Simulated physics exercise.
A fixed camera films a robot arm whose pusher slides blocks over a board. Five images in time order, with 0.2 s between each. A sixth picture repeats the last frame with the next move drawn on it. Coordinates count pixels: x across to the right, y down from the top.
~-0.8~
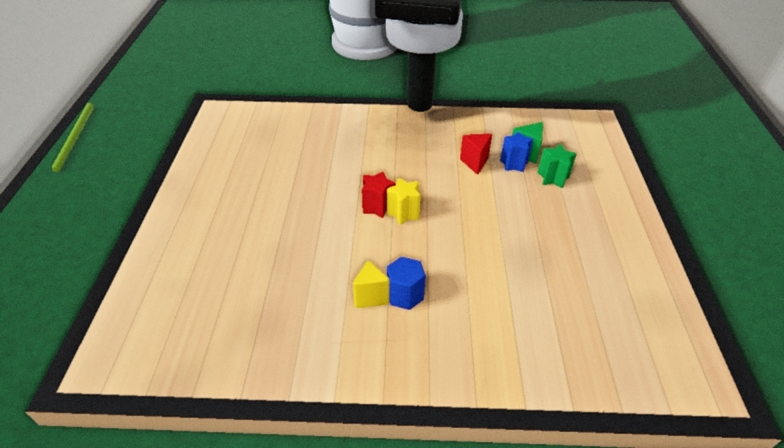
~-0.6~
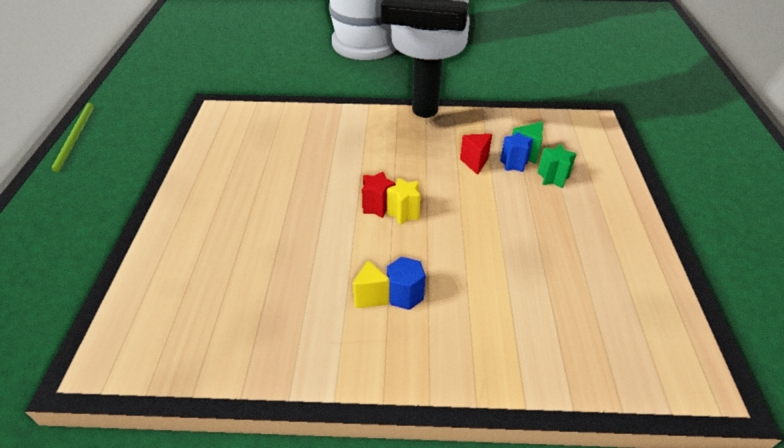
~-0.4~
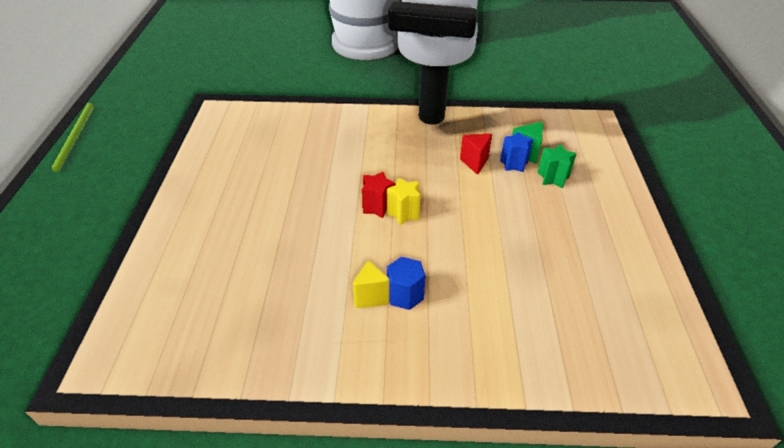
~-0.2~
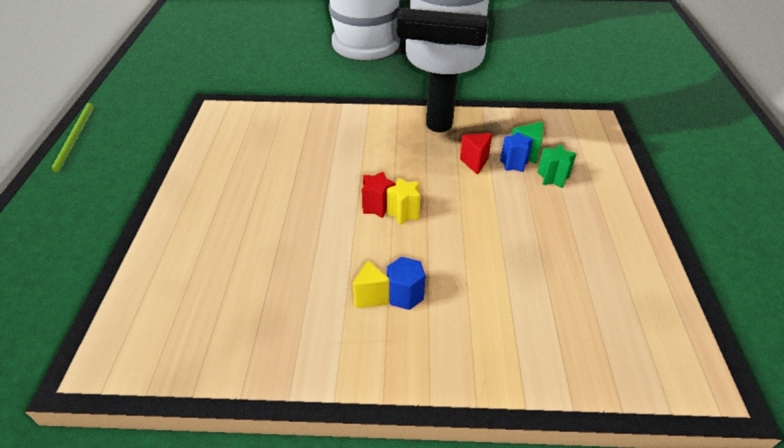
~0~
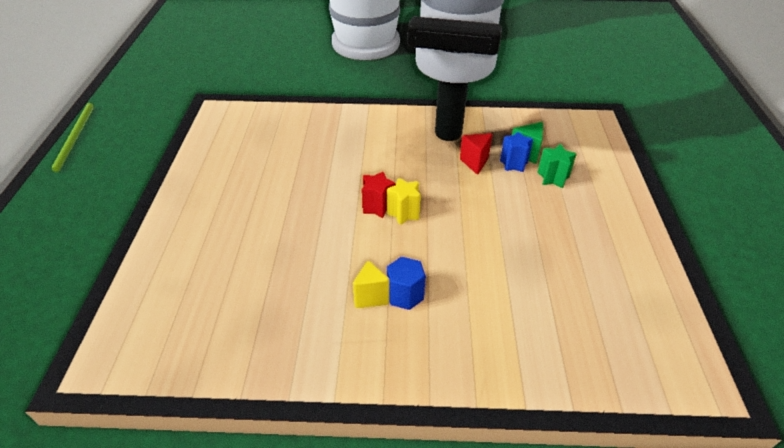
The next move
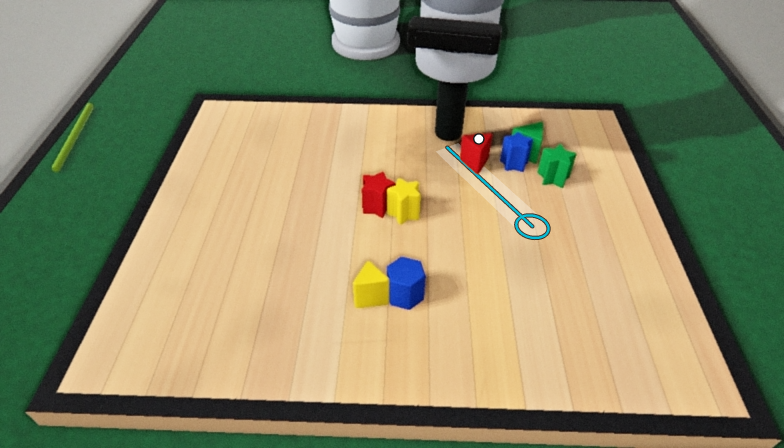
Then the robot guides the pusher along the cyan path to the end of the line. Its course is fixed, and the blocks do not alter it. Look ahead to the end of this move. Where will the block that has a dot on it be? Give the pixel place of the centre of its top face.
The middle of the upper face of the block that has a dot on it will lie at about (517, 157) in the picture.
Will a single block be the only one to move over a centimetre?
I expect so.
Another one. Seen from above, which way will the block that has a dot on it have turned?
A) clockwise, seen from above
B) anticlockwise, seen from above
Option B.
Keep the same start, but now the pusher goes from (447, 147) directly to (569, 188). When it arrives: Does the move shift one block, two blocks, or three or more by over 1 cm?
By the end, three or more blocks will have moved.
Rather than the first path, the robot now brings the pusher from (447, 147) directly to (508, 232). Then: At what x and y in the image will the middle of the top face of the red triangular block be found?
If I read the scene right, the answer is (497, 152).
The drawn path runs straight from (447, 147) to (532, 226); the dot is on the red triangular block.
On the path given first. One third of the way, pusher (475, 158); red triangular block (502, 150), turned 80° anticlockwise.
Two thirds of the way, pusher (504, 184); red triangular block (518, 157), turned 115° anticlockwise.
At the end, pusher (536, 213); red triangular block (518, 157), turned 115° anticlockwise; blue star not moved.
